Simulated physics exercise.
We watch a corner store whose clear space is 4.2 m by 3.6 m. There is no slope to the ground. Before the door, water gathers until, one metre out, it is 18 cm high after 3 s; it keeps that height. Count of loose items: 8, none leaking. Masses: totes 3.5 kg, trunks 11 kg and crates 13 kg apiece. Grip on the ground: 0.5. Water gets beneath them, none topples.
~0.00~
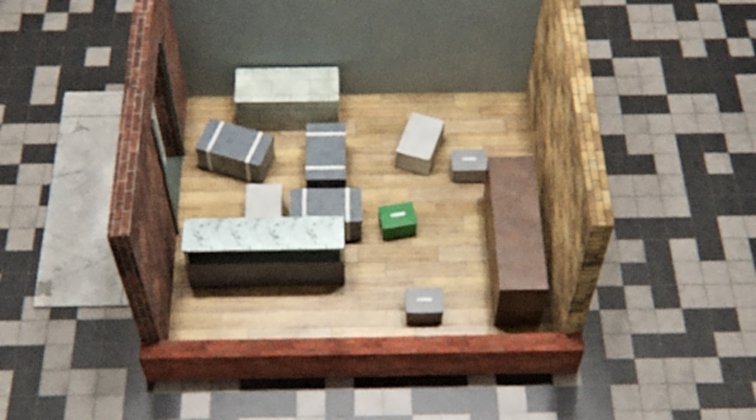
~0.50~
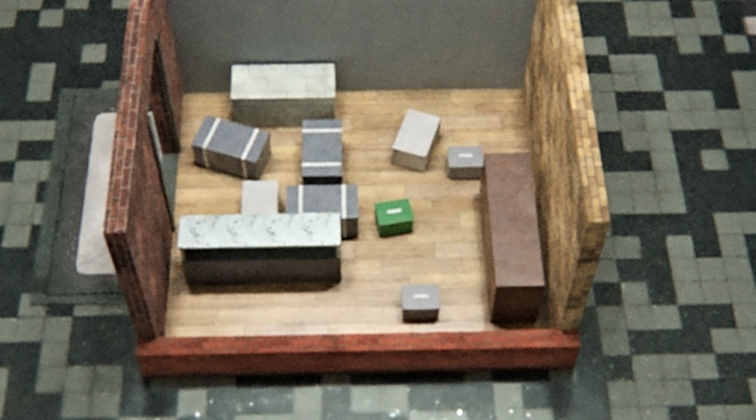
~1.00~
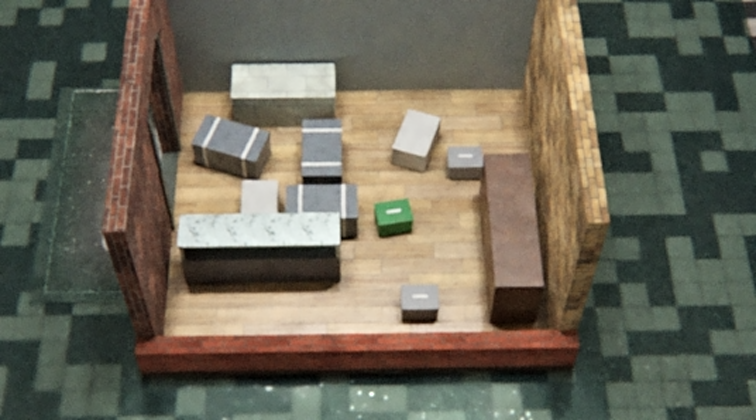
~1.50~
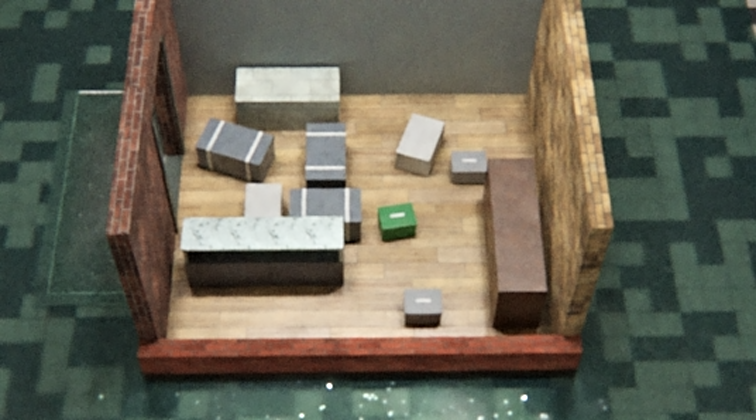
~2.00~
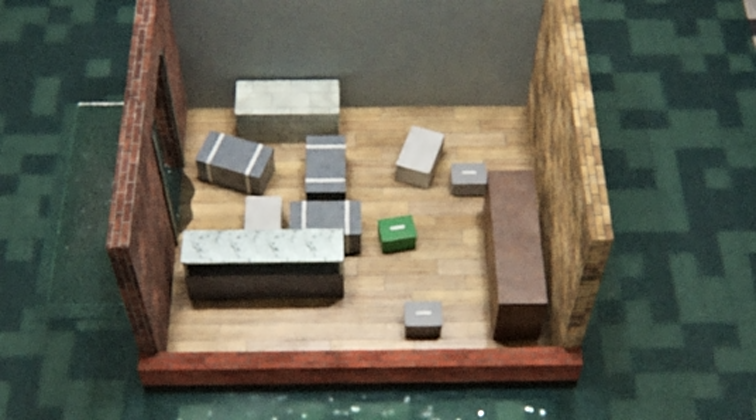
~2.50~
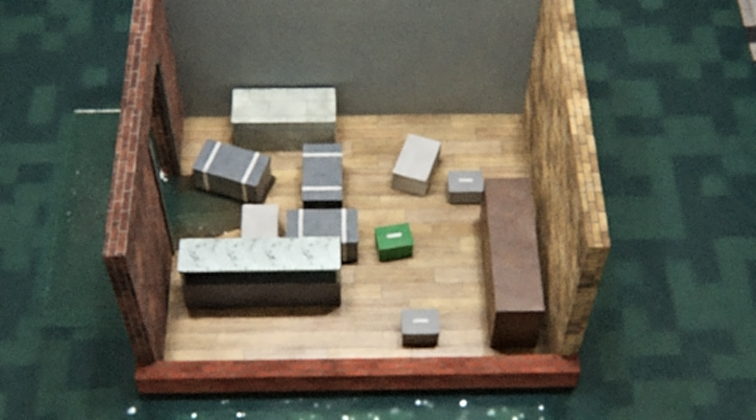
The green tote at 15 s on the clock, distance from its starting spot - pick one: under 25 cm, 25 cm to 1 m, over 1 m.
Over 1 m.
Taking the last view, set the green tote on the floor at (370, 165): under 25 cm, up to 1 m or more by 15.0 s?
In that run it wanders far off.
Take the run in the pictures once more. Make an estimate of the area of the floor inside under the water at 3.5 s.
Wet area: Approx. 2.5 m2.
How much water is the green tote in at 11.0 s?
Roughly 5 cm.
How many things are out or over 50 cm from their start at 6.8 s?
By my tally, 7.
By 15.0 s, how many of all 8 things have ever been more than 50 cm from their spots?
Tally: 8.
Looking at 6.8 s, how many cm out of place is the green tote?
I'd guess some 120 cm by then.
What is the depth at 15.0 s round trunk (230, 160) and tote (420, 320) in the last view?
Roughly 11 and 13 cm.
After 3.5 s the green tote is near (394, 236), 0.0 m from its start, aground; 0 afloat.
After 6.8 s the green tote is near (462, 310), 1.2 m from its start, afloat; 6 afloat.
After 11.0 s the green tote is near (302, 340), 1.7 m from its start, afloat; 8 afloat.
After 15.0 s the green tote is near (236, 314), 2.0 m from its start, afloat; 8 afloat.
